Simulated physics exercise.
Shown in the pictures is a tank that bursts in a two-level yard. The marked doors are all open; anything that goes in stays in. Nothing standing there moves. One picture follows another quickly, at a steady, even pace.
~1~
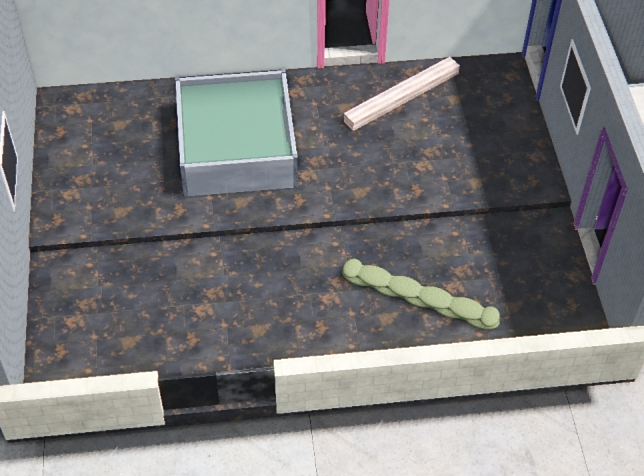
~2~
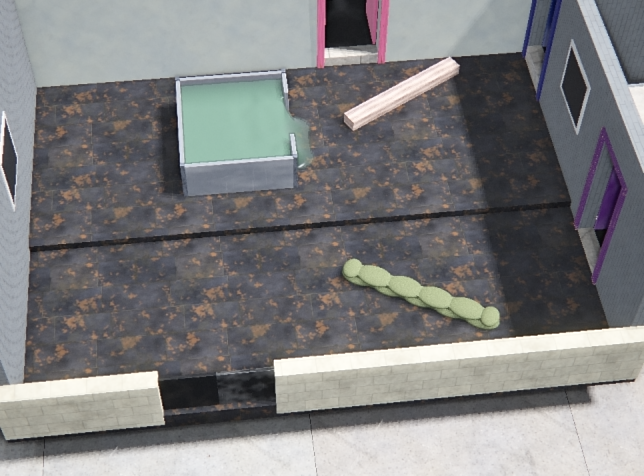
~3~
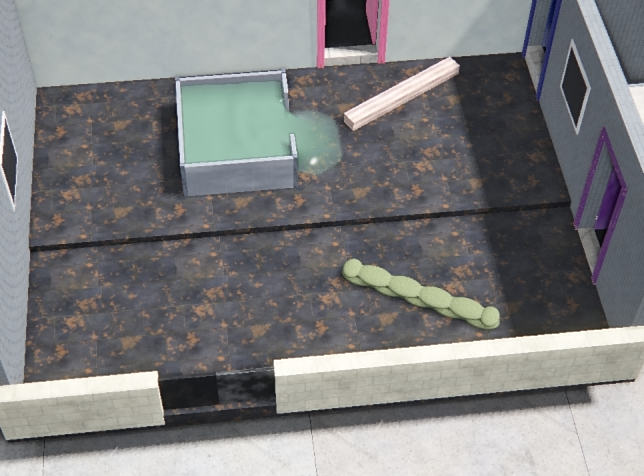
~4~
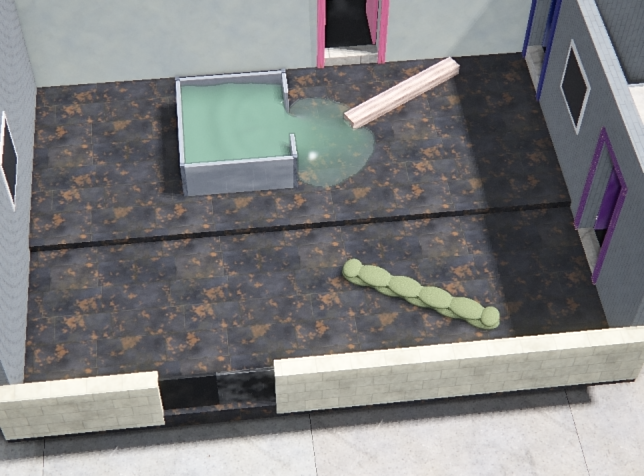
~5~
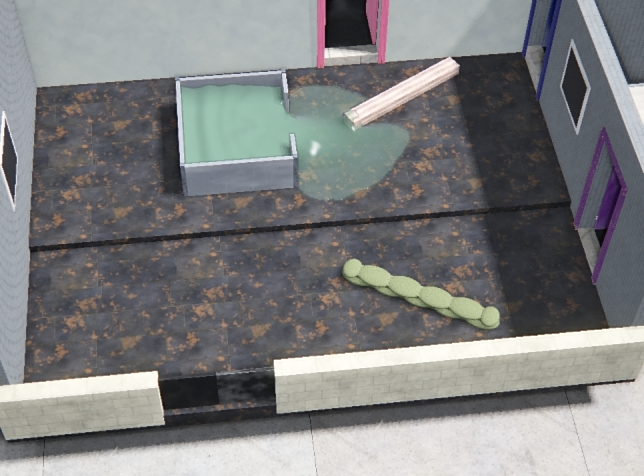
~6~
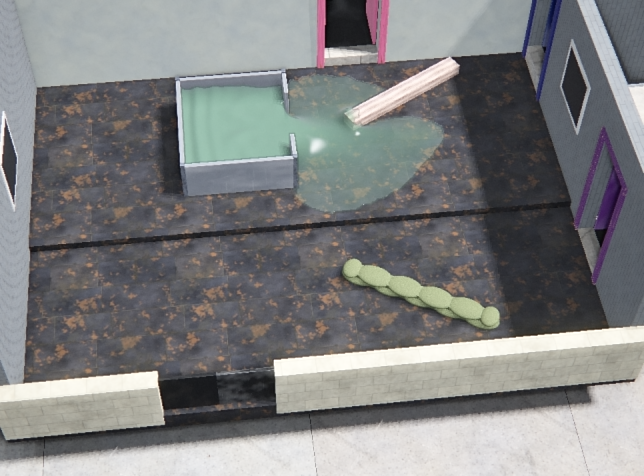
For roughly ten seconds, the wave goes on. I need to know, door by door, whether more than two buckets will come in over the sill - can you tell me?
My prediction: The purple door will break the limit. The blue door will respect the limit. The pink door will respect the limit.
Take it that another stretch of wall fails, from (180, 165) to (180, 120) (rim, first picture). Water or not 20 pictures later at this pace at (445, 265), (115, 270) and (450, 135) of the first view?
Listed order gives left alone; sopping; left alone.
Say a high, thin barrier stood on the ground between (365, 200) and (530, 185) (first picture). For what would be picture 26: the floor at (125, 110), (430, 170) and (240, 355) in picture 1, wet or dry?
Lab note - point 1: Parched; point 2: Inundated; point 3: Parched.
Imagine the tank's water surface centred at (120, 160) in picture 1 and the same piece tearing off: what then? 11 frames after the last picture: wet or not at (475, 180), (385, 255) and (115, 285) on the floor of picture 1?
First one gets inundated, next one gets inundated, last one stays unwetted.
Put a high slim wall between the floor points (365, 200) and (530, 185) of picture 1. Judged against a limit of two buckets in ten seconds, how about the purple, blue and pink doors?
In short: Purple is under, blue holds, pink lets less in.
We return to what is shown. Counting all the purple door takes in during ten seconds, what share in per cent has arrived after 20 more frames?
30 %.
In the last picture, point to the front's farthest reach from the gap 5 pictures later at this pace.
By then the tip should be at about (547, 157).
A moment on, water covers 20 % of the floor; the purple door not reached, the blue door not reached, the pink door wet at the sill, nothing in.
Next, water covers 30 % of the floor; the purple door wet at the sill, nothing in, the blue door wet at the sill, nothing in, the pink door under two buckets in.
Then, water covers 40 % of the floor; the purple door over two buckets in, the blue door wet at the sill, nothing in, the pink door under two buckets in.
Later, water covers 50 % of the floor; the purple door over two buckets in, the blue door wet at the sill, nothing in, the pink door under two buckets in.
In the end, water covers 75 % of the floor; the purple door far over two buckets in, the blue door wet at the sill, nothing in, the pink door under two buckets in.
